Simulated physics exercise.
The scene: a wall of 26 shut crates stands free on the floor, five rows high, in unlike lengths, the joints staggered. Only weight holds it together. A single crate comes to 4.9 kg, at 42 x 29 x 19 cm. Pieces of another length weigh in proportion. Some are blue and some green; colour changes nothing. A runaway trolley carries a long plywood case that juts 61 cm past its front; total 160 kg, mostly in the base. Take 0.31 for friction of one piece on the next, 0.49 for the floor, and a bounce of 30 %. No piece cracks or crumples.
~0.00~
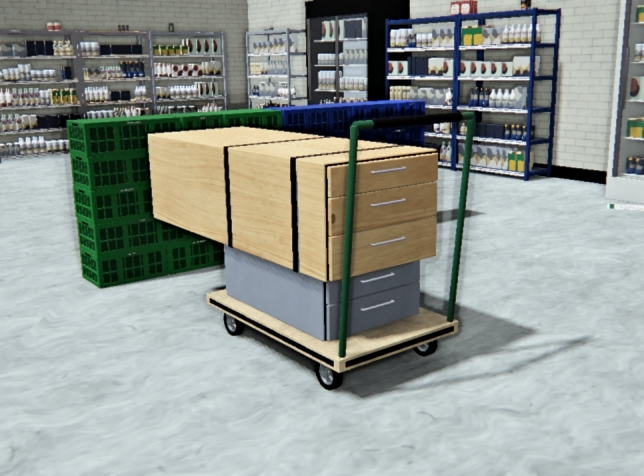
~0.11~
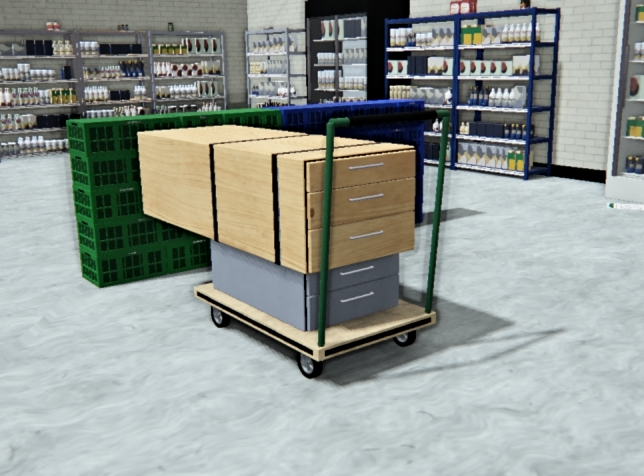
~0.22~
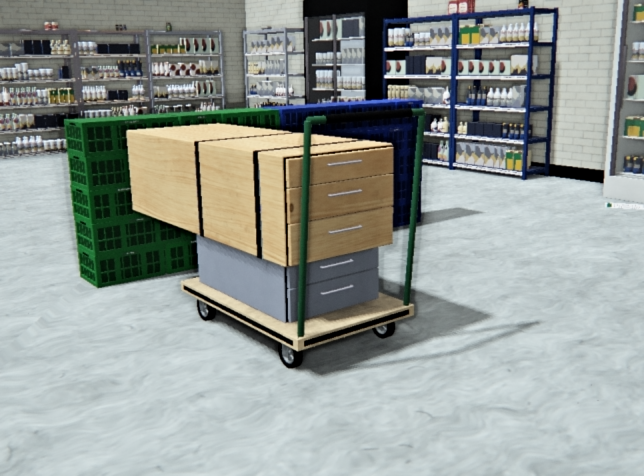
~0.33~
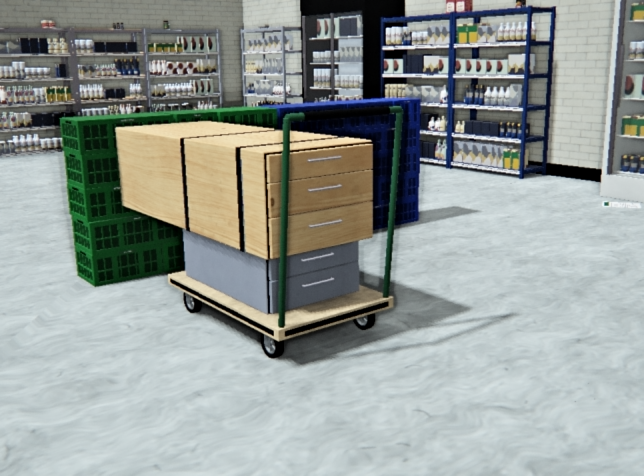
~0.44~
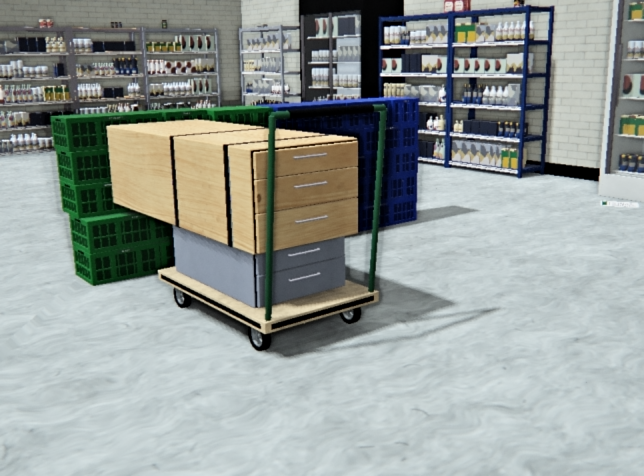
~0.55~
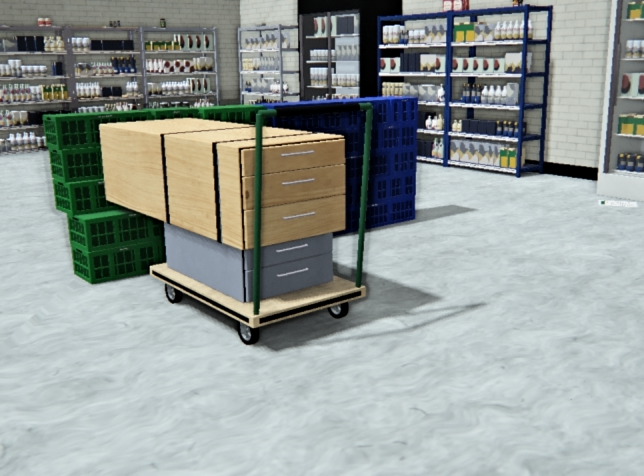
Shop floor with stocked shelves, a flatbed trolley of strapped wooden drawers rolling left into stacked green crates, shifting several backwards.
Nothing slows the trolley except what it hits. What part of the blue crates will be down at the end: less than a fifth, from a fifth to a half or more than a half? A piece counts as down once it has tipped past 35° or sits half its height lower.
Less than a fifth of them.
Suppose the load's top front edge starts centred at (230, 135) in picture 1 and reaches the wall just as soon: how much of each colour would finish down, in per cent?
Then green 60, blue 10 per cent.
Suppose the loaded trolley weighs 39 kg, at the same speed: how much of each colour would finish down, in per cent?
In that case green 0, blue 0 per cent.
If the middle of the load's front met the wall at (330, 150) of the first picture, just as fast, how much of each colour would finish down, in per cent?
Then green 20, blue 50 per cent.
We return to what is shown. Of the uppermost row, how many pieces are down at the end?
4 of them.
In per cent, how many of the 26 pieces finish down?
About 35 per cent.
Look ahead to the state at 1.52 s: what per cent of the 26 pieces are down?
By then 35 per cent.
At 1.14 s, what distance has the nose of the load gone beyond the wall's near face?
About 45 cm past it.
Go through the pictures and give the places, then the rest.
In the first picture (each place is the centre of the face we see best), load (154, 161) 35 cm short of the wall; top blue crate (319, 122); top green crate (135, 137); all as stacked.
The second picture shows load (144, 158) 22 cm short of the wall; top blue crate (319, 121).
The third picture shows load (132, 156) 10 cm short of the wall; top blue crate (317, 121).
The fourth picture shows load (121, 152) 17 mm into the wall's line; top blue crate (315, 120); 5 have shifted.
The fifth picture shows load (113, 150) 11 cm into the wall's line; top blue crate (313, 119); 7 have shifted.
The sixth picture shows load (105, 148) 18 cm into the wall's line; top blue crate (310, 118); 8 have shifted.
By 0.68 s, load 26 cm past the wall's line, still rolling; none of the 14 blue crates down (0 of 26 in all colours); top blue crate tilted 6°; top green crate tilted 8°.
By 0.92 s, load 38 cm past the wall's line, still rolling; none of the 14 blue crates down (4 of 26 in all colours); top blue crate tilted 28°; top green crate tilted 36°, 18 cm lower.
By 1.14 s, load 47 cm past the wall's line, still rolling; 1 of the 14 blue crates down (8 of 26 in all colours); top blue crate tilted 43°, 10 cm lower; top green crate on its side.
By 1.52 s, load 61 cm past the wall's line, still rolling; 1 of the 14 blue crates down (9 of 26 in all colours); top blue crate on its side; top green crate upside down.
When it is over (2.6 s), load 70 cm past the wall's line, stopped; 1 of the 14 blue crates down (9 of 26 in all colours); top blue crate upside down; top green crate upside down. That is 7 per cent. In pixels of the last frame, middles, top blue crate near (288, 187), top green crate near (61, 213).
